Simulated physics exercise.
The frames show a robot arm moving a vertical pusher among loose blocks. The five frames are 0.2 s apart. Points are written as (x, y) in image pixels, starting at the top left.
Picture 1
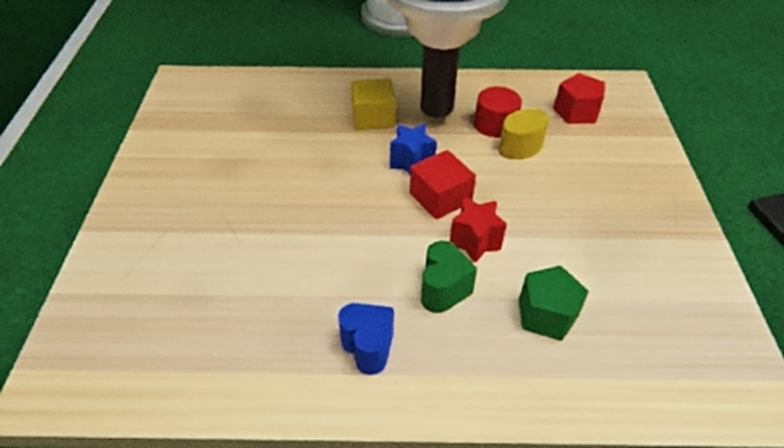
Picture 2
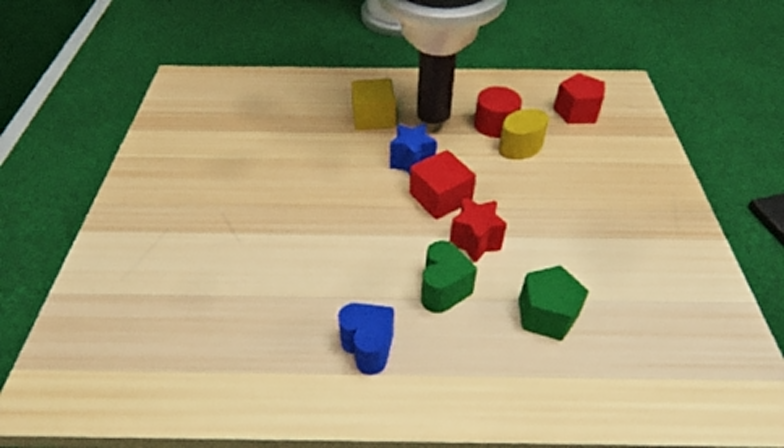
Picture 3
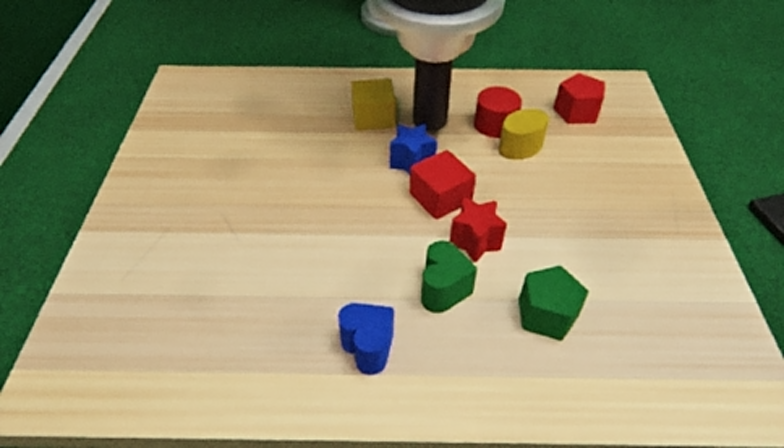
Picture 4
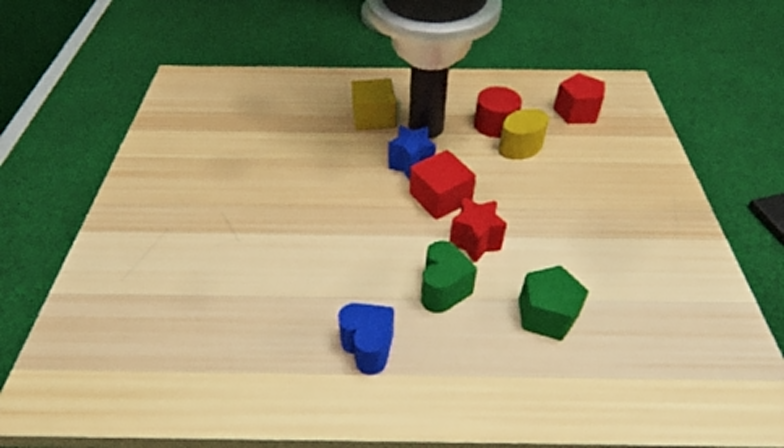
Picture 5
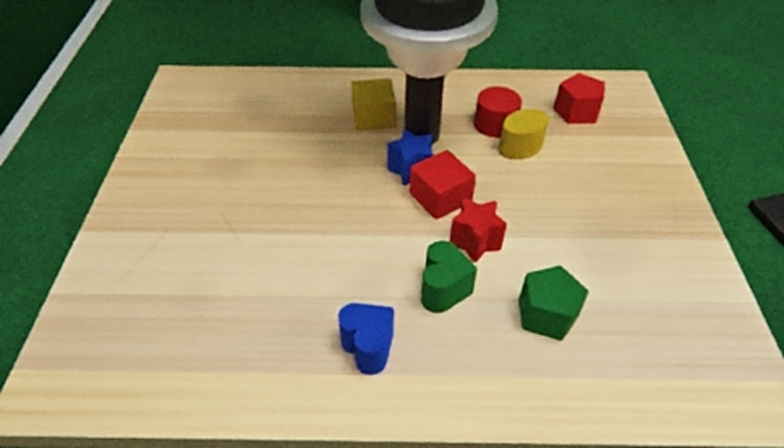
A robot arm with a dark vertical pusher moved a short way toward the viewer and slightly left among colorful blocks on a wooden board, nudging the blue star slightly while the other blocks stayed still.
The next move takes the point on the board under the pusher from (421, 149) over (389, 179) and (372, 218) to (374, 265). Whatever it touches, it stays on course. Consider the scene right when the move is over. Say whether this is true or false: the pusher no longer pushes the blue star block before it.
Answer: False.
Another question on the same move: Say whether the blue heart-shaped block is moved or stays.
That one stays where it is.
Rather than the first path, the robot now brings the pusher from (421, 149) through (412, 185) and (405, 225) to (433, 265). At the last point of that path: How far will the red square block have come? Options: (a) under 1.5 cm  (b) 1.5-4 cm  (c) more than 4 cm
I'll go with b - 1.5-4 cm.
The first path, step by step. One third of the way, pusher at (389, 166); blue star block at (381, 176); red square block at (444, 176), turned 20° anticlockwise.
Two thirds of the way, pusher at (371, 206); blue star block at (362, 220); red square block at (444, 176), turned 20° anticlockwise.
At the end, pusher at (373, 252); blue heart-shaped block not moved; yellow square block not moved; blue star block at (356, 269); red square block at (444, 176), turned 20° anticlockwise.
